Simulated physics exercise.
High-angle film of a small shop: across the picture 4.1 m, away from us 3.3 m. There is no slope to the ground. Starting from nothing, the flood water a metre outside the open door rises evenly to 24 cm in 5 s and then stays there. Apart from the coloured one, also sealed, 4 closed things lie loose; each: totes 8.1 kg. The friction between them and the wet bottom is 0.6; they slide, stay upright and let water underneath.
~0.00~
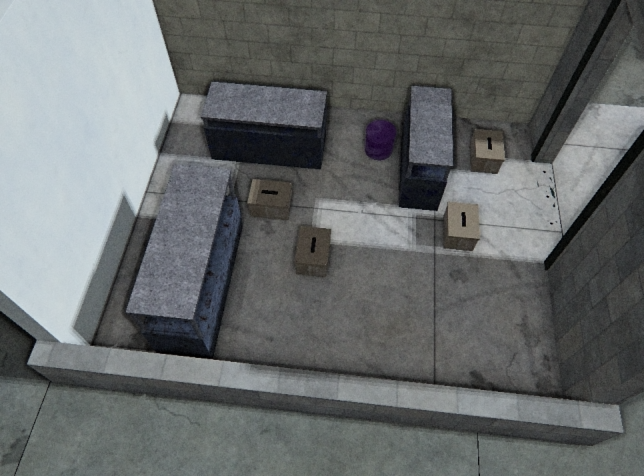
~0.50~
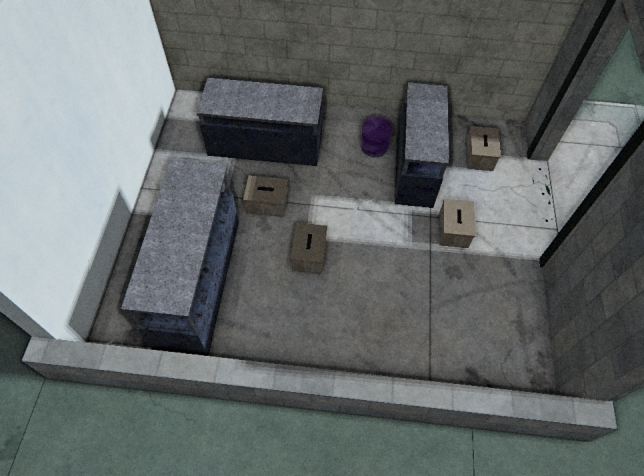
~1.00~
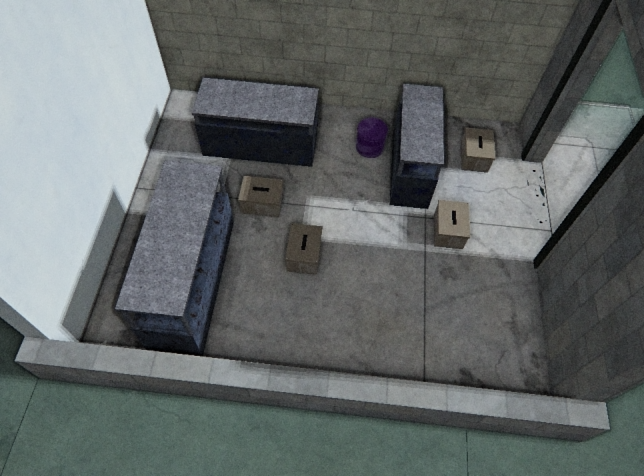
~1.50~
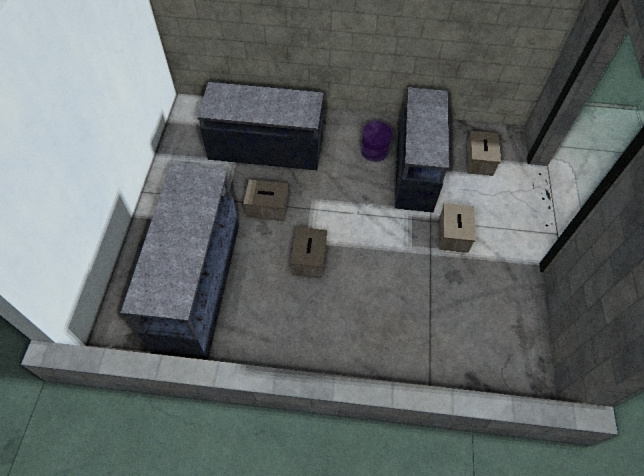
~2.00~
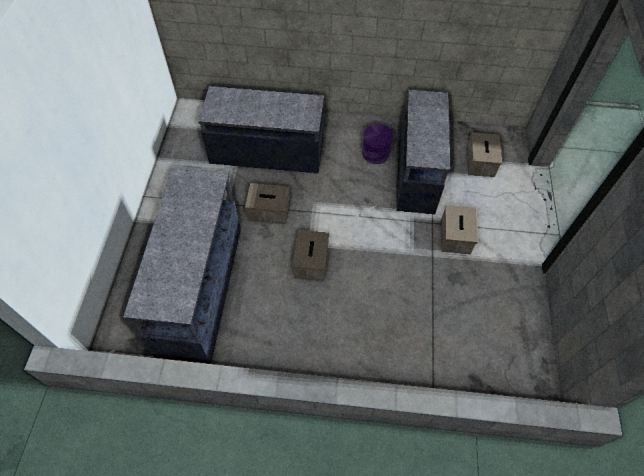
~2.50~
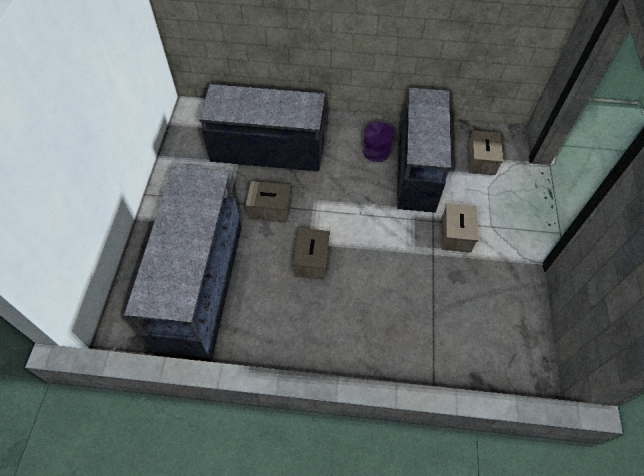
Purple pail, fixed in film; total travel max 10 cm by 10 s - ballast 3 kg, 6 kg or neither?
6 kg only.
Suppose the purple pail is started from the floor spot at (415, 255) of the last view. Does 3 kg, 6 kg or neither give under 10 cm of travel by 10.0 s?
Well, no option works.
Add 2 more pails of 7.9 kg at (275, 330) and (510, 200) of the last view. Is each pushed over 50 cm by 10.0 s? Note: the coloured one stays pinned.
Well, beyond half a metre and then beyond half a metre.
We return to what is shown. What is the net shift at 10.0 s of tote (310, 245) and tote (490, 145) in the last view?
Shifts: 100 cm / 0 cm.
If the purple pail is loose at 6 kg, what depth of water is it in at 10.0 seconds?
Roughly 8 cm.
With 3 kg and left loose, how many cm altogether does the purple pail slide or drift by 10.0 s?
Some 50 cm in all.
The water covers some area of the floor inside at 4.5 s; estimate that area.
Some 4.5 m2 of it.
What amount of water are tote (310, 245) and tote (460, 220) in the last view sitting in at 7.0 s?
Depths: Near 7 cm, then near 9 cm.
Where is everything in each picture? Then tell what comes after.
The first picture shows the purple pail at (381, 131) rests on the ground; water covers 0.0 m2; 0 of 5 have shifted.
The second picture shows the purple pail at (377, 128) rests on the ground; water covers 0.0 m2; 0 of 5 have shifted.
The third picture shows the purple pail at (373, 129), on the bottom; 0.0 m2 under water; 0 of 5 have shifted.
The fourth picture shows the purple pail at (378, 132), on the bottom; water covers 0.0 m2; 0 of 5 have shifted.
The fifth picture shows the purple pail at (379, 135), on the bottom; water covers 0.0 m2; 0 of 5 have shifted.
The sixth picture shows the purple pail at (379, 133) rests on the ground; 0.4 m2 under water; 0 of 5 have shifted.
After 3.5 s the purple pail would be 0 cm from its start with 3 kg and 0 cm from its start with 6 kg; 0 cm of water round it then.
After 4.5 s the purple pail would be 0 cm from its start with 3 kg and 0 cm from its start with 6 kg; 0 cm of water round it then.
After 7.0 s the purple pail would be 1 cm from its start with 3 kg and 0 cm from its start with 6 kg; 3 cm of water round it then.
After 10.0 s the purple pail would be 23 cm from its start with 3 kg and 4 cm from its start with 6 kg; 8 cm of water round it then.
